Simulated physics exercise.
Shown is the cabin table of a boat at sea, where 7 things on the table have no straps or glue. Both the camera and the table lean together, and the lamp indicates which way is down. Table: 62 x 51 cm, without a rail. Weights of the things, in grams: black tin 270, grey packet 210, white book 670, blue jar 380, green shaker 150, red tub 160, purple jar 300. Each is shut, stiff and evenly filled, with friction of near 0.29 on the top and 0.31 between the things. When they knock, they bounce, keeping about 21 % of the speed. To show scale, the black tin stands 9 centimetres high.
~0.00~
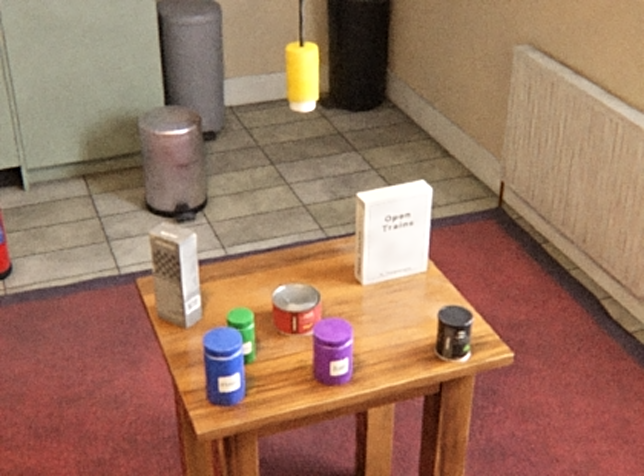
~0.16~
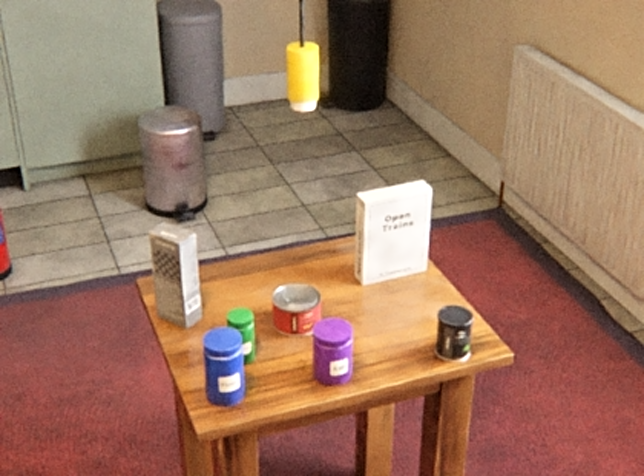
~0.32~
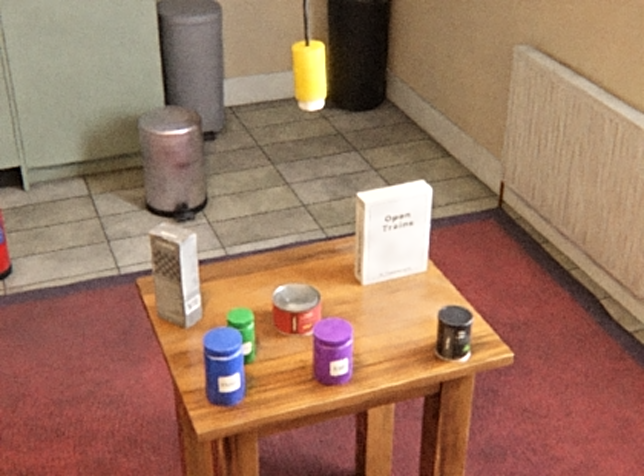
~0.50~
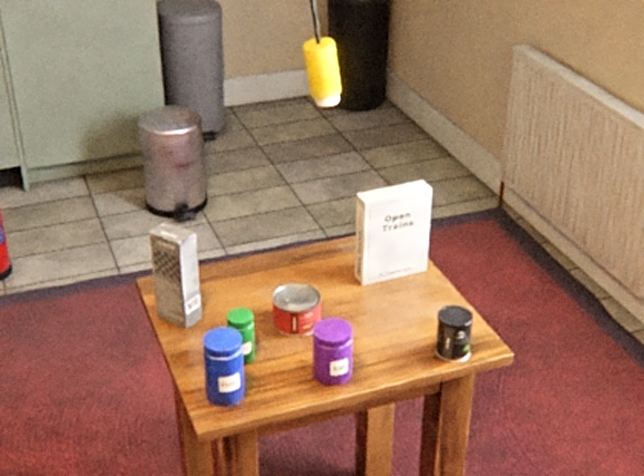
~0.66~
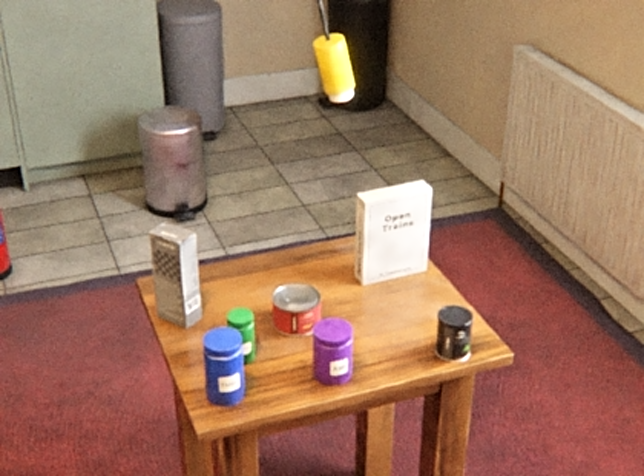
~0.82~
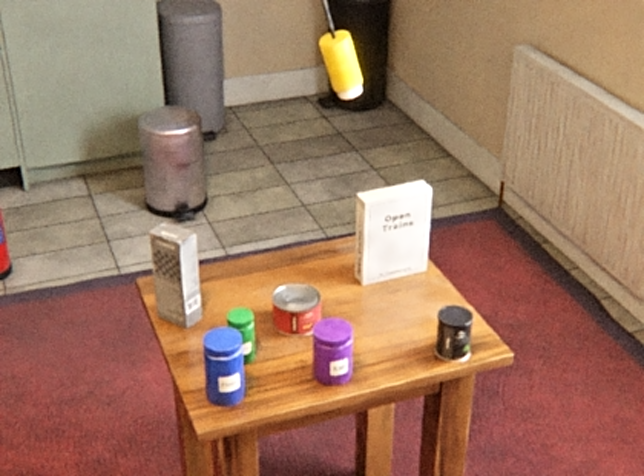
A hanging yellow lamp starts out upright, then swings gradually to the right and tilts, while the blue, green and purple containers, red tub, black tin, grey packet and white book stay still on the wooden table.
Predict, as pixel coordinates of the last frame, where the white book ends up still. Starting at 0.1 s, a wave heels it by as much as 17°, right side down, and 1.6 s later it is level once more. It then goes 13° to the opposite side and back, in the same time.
Roughly (395, 233).
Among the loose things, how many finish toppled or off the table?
The count is 0.
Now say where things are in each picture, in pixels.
The first picture shows boat level; white book (393, 233); black tin (454, 333).
The second picture shows boat level; blue jar (224, 367); green shaker (241, 337).
The third picture shows boat heeled 3°, right side down; red tub (297, 310); purple jar (332, 351).
The fourth picture shows boat heeled 8°, right side down; black tin (454, 333); grey packet (176, 276).
The fifth picture shows boat heeled 13°, right side down; blue jar (224, 367); green shaker (241, 337).
The sixth picture shows boat heeled 17°, right side down; white book (393, 233); red tub (297, 309).
Around 1.02 s, boat heeled 16°, right side down.
Around 1.42 s, boat heeled 5°, right side down.
Around 2.92 s, boat heeled 6°, left side down.
Finally (3.8 s), all 7 still in place (within 5 cm). Final places as that camera would see them, white book near (395, 233).
